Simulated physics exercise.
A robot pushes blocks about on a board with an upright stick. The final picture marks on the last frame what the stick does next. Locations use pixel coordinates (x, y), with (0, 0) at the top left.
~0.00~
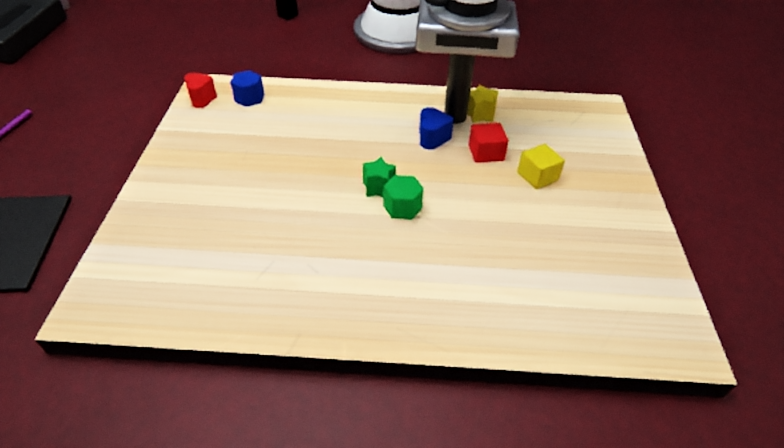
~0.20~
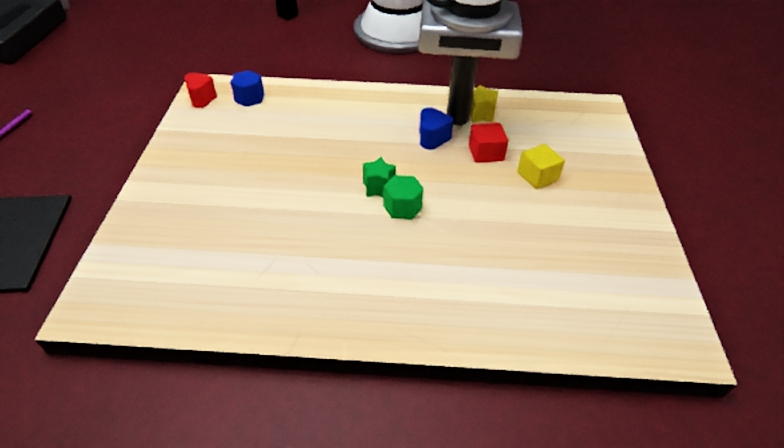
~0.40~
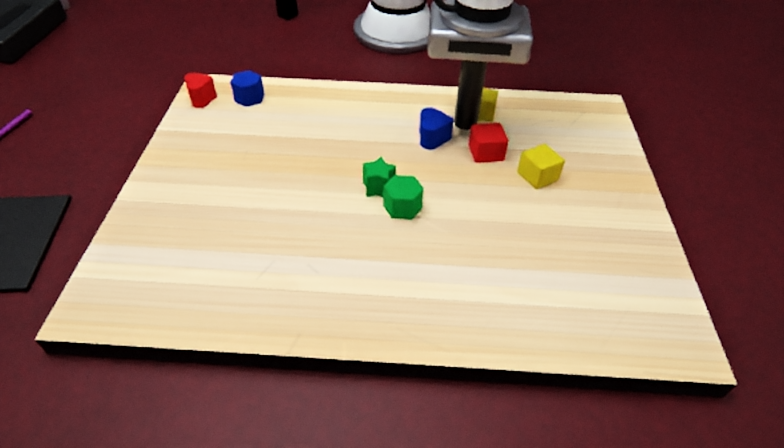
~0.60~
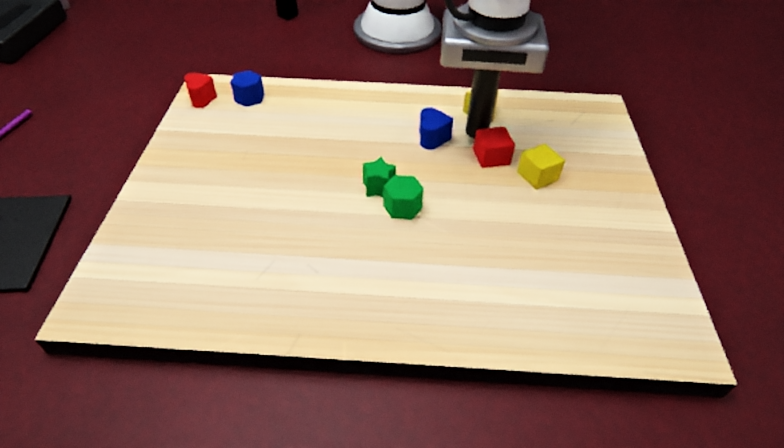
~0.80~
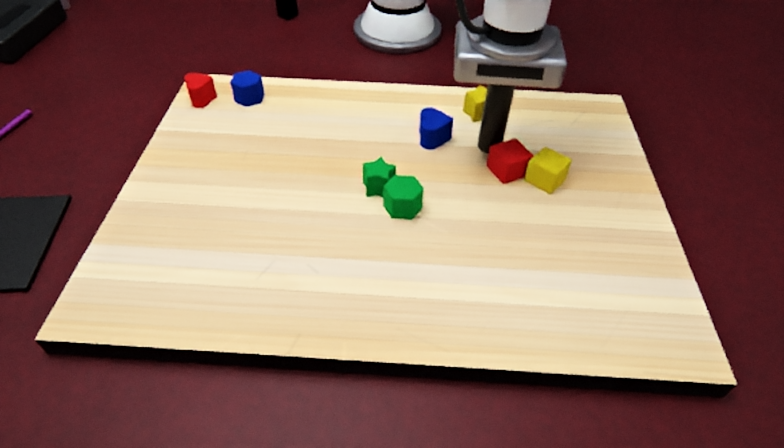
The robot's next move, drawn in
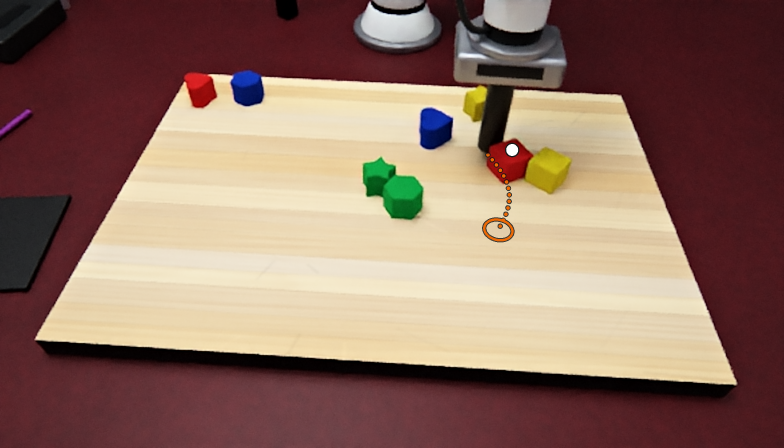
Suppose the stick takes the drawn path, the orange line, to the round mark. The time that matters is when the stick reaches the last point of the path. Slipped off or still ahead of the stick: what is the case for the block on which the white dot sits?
My prediction: No longer in front.
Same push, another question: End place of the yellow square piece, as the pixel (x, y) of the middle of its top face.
My prediction: (574, 169).
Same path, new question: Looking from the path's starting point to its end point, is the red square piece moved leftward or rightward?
It's pushed left.
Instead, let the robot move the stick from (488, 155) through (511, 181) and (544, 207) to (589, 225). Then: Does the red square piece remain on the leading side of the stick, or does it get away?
I expect it to be in front.
The drawn path runs from (488, 155) through (505, 178) and (509, 204) to (498, 230); the dot is on the red square piece.
What follows on the original path. One third of the way, stick at (507, 169); red square piece at (534, 172), turned 15° anticlockwise; yellow square piece at (571, 168), turned 50° anticlockwise.
Two thirds of the way, stick at (511, 195); red square piece at (546, 186), turned 55° anticlockwise; yellow square piece at (574, 169), turned 60° anticlockwise.
At the end, stick at (500, 221); blue heart-shaped block not moved; red square piece at (546, 186), turned 55° anticlockwise; yellow square piece at (574, 169), turned 60° anticlockwise.
